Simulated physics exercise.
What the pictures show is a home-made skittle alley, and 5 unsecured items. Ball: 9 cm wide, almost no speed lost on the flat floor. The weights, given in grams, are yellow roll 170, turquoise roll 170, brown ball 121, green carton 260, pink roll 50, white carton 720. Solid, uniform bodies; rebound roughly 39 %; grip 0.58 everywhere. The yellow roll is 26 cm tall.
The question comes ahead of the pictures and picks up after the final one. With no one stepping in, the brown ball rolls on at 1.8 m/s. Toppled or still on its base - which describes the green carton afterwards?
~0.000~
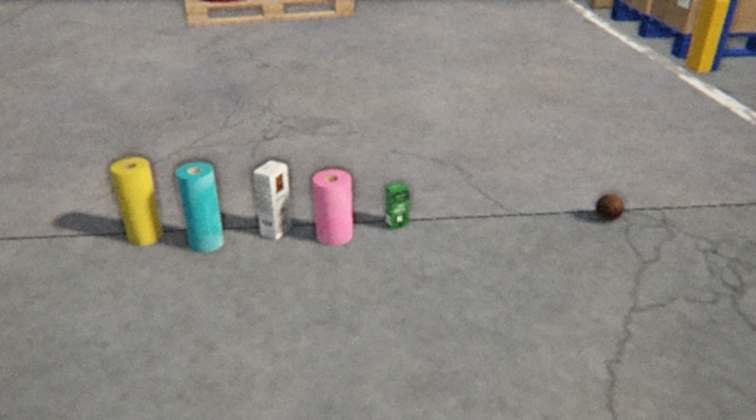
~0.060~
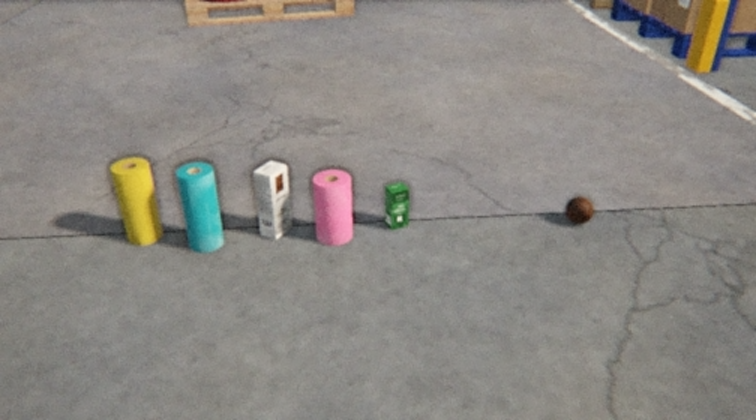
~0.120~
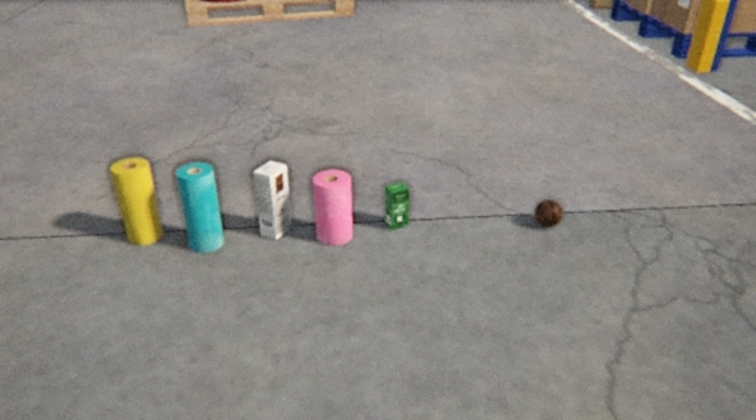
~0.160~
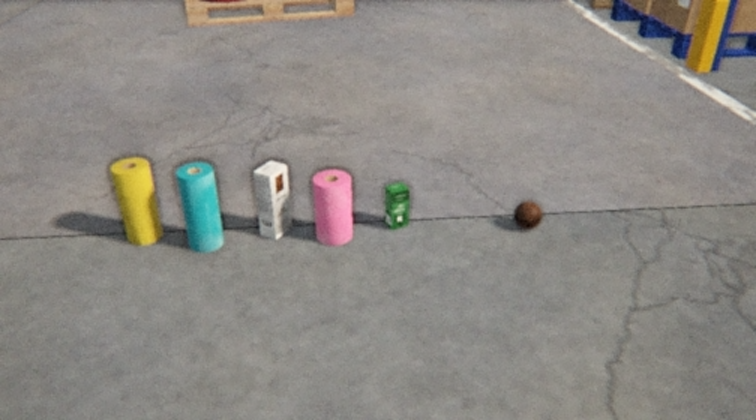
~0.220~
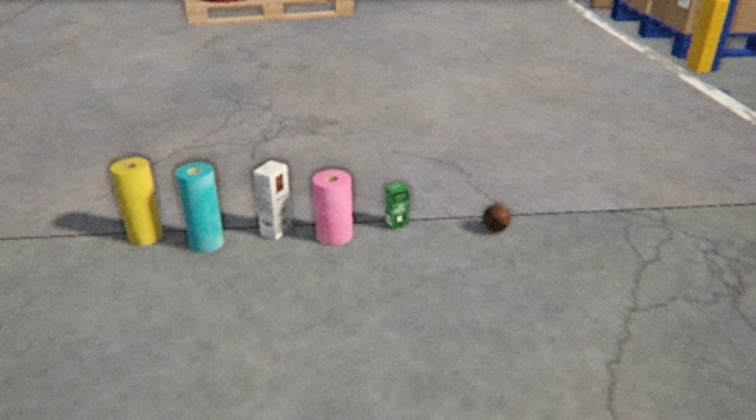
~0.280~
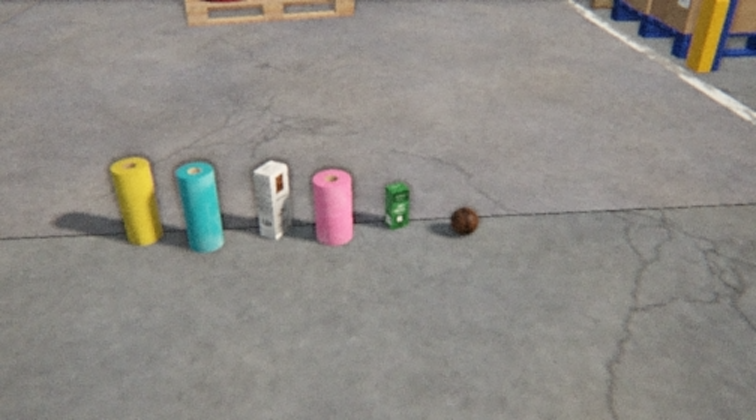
It keeps its balance.
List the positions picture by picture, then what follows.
Ball has run 0 cm; brown ball (610, 208); green carton (397, 206), in the first frame.
Ball has run 11 cm; brown ball (579, 210); pink roll (333, 208), in the second frame.
Ball has run 22 cm; brown ball (549, 213); yellow roll (138, 202), in the third frame.
Ball has run 29 cm; brown ball (528, 215); pink roll (333, 208), in the fourth frame.
Ball has run 40 cm; brown ball (496, 218); yellow roll (138, 202), in the fifth frame.
Ball has run 51 cm; brown ball (465, 221); green carton (397, 207), in the sixth frame.
After 0.68 s, ball has run 108 cm; brown ball near (290, 253); pink roll 5° off upright.
After 1.18 s, ball has run 164 cm; brown ball near (88, 318); pink roll moved 9 cm.
In the end (1.7 s), not toppled but over 8 cm from the start, pink roll; the other 4 under 8 cm from the start. At the end, from the last picture's camera, green carton near (397, 207).
